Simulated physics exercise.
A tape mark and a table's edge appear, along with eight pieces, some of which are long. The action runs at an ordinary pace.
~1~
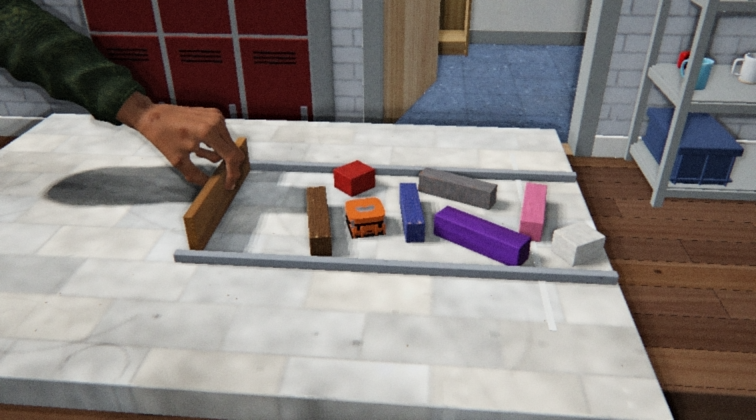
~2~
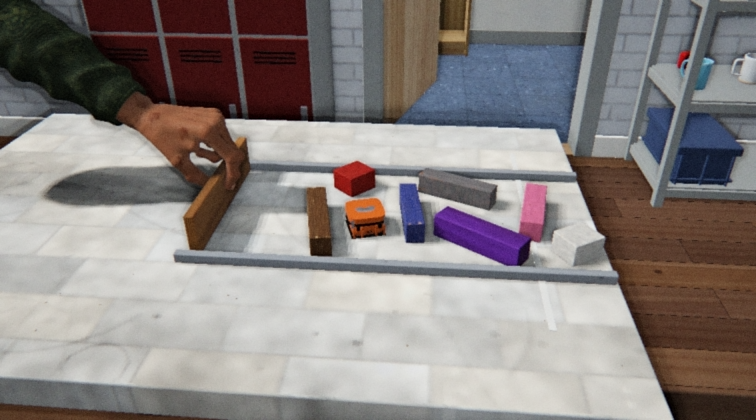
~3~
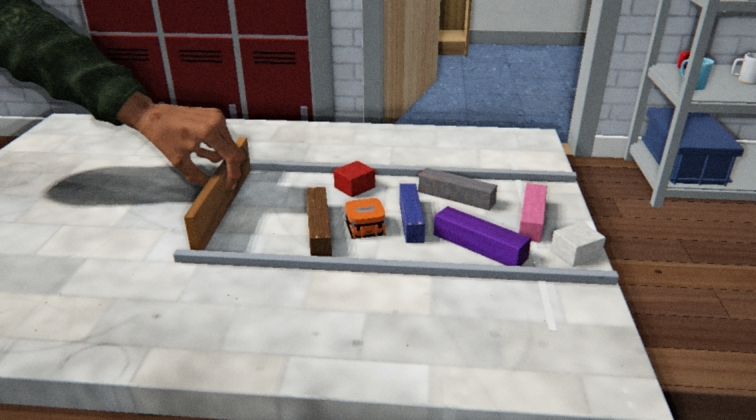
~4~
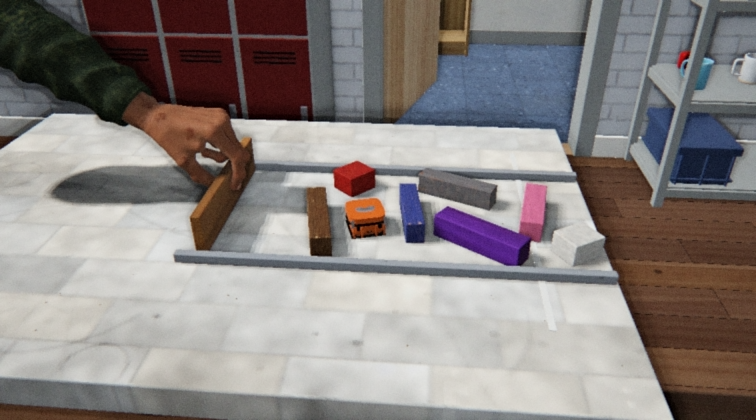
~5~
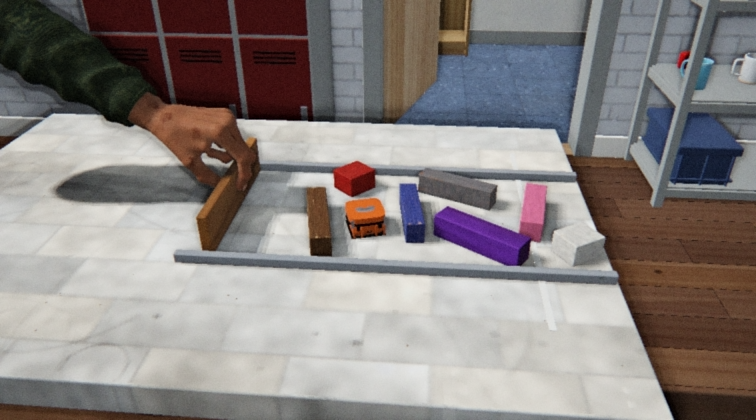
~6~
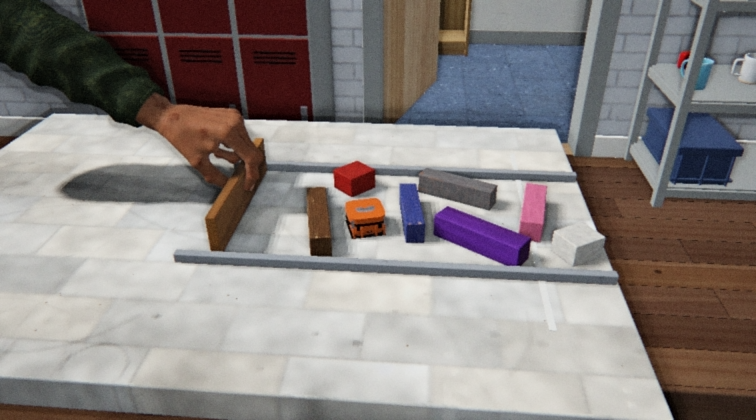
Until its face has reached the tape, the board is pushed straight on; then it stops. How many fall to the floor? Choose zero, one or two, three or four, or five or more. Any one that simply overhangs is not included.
Three or four.
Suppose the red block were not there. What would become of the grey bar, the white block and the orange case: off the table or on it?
The grey bar: Remains. The white block: Drops. The orange case: Remains.
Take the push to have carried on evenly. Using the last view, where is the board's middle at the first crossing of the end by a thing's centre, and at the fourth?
For the first, roughly (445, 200); for the next, roughly (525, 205).
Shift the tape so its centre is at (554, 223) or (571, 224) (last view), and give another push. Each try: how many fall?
So it's 5 the first time and 6 the second time.
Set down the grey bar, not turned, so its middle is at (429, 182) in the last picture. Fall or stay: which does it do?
If so, it stays where it is.
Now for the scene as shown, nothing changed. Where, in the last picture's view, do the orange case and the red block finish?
In the last picture they sit at about (572, 229) and about (535, 180).
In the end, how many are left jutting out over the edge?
Number: 2.
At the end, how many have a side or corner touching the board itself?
2 of them.
Soon after, none off yet; white block at rest near (578, 244); pink bar at rest near (533, 211); purple stick at rest near (484, 237).
In the end, the number that fall off is three or four; gone, purple stick, pink bar and white block.
